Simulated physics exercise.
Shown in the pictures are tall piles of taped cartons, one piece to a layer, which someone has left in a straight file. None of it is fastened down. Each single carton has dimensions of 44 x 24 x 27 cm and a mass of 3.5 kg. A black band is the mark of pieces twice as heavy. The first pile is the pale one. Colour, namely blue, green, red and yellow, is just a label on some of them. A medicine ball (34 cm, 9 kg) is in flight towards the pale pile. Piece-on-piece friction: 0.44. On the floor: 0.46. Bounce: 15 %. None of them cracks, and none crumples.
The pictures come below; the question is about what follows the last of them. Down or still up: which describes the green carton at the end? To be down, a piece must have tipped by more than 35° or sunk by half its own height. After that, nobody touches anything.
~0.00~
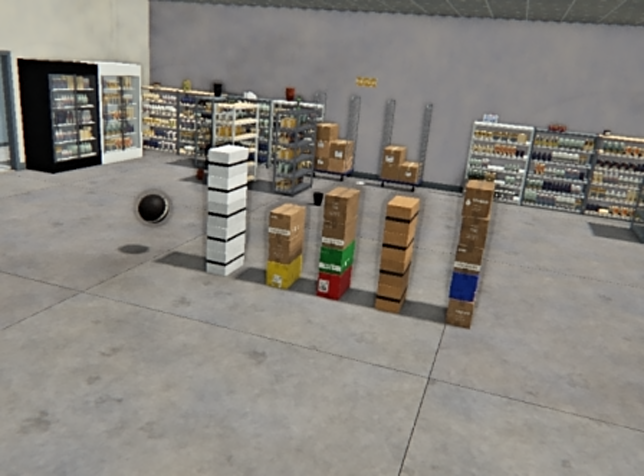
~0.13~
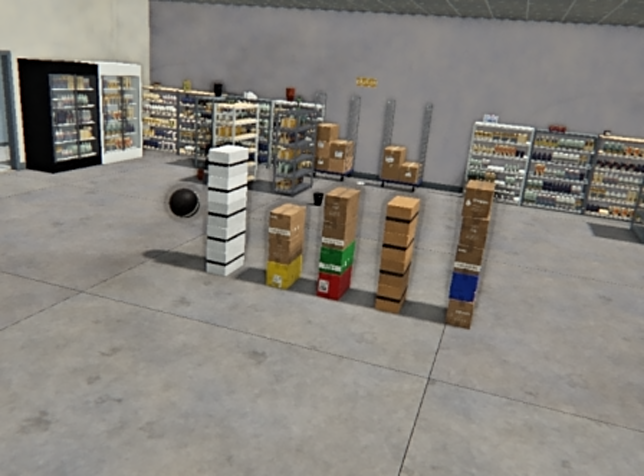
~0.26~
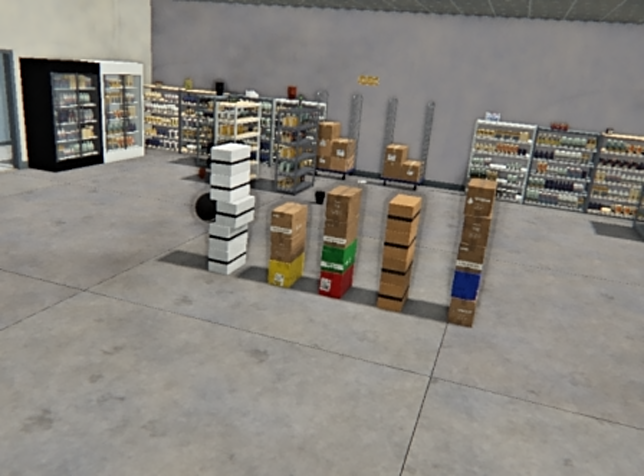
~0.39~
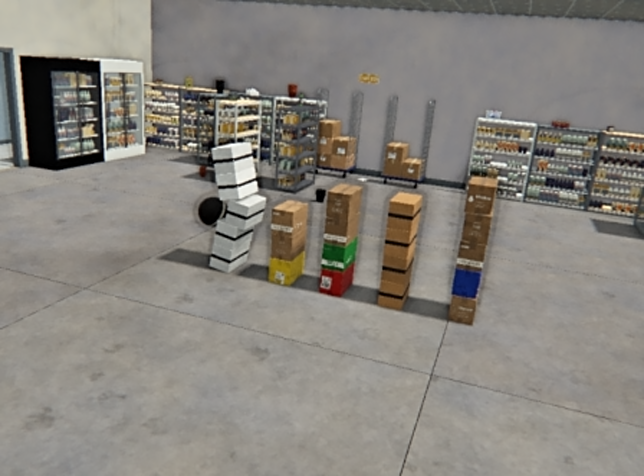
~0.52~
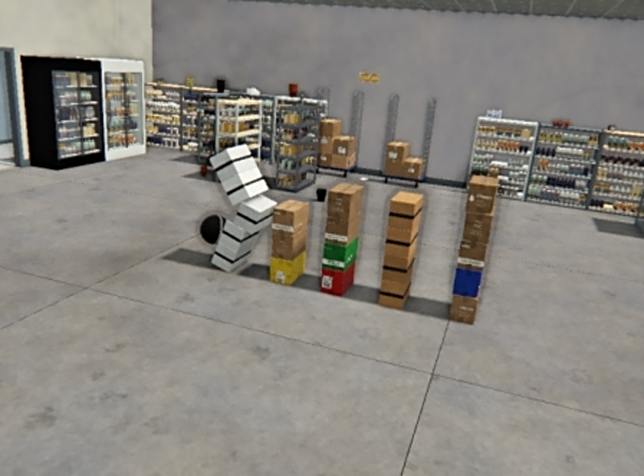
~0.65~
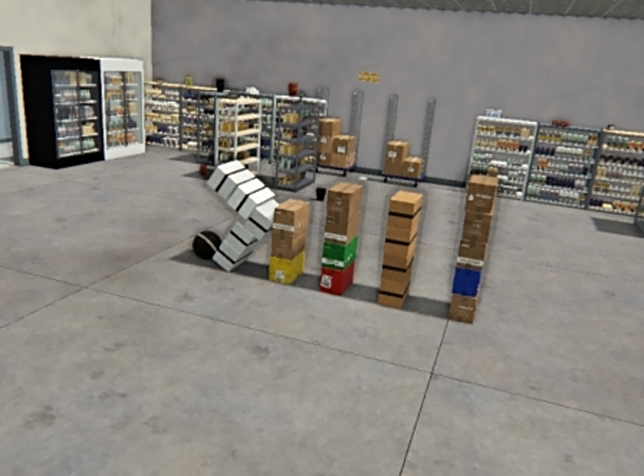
Down.
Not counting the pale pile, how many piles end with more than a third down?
The number of such piles is 4.
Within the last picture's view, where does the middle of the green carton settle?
Look around pixel (385, 286) in the last frame.
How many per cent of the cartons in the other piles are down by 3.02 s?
By then, 90 per cent.
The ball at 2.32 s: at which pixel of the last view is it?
Pixel position: Around (48, 212).
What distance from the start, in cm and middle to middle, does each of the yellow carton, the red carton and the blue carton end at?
Start to finish, close to yellow 10, red 20, blue 70 centimetres.
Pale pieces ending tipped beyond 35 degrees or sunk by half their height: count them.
5 pieces.
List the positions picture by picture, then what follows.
In the first picture (pixels give the middle of a visible side), ball (153, 209) 68 cm from contact, 3.6 m/s; green carton (330, 262); yellow carton (277, 276); blue carton (463, 288); none of the others has stirred.
The second picture shows ball (184, 203) 26 cm from contact, 3.2 m/s; green carton (330, 262).
The third picture shows ball (211, 208) after contact, 0.3 m/s; green carton (332, 260).
The fourth picture shows ball (213, 212) after contact, 1.2 m/s; green carton (333, 258); none of the others has stirred.
The fifth picture shows ball (215, 230) after contact, 1.6 m/s; green carton (334, 258); none of the others has stirred.
The sixth picture shows ball (207, 246) after contact, 1.5 m/s; green carton (333, 257); yellow carton (280, 271); blue carton (466, 283); none of the others has stirred.
After 0.96 s, 5 of the pale pile down; none of the 16 other cartons down, 4 disturbed; green carton unmoved; yellow carton 7° from how it stood.
After 2.32 s, 5 of the pale pile down; 6 of the 16 other cartons down; green carton 55° from how it stood, 10 cm lower; red carton 55° from how it stood.
After 3.02 s, 5 of the pale pile down; 14 of the 16 other cartons down; green carton on its side; blue carton on its side.
In the end (3.9 s), 5 of the pale pile down; 14 of the 16 other cartons down; green carton on its side; blue carton on its side; red carton on its side. From the last view, middles, green carton near (385, 286), blue carton near (528, 316).
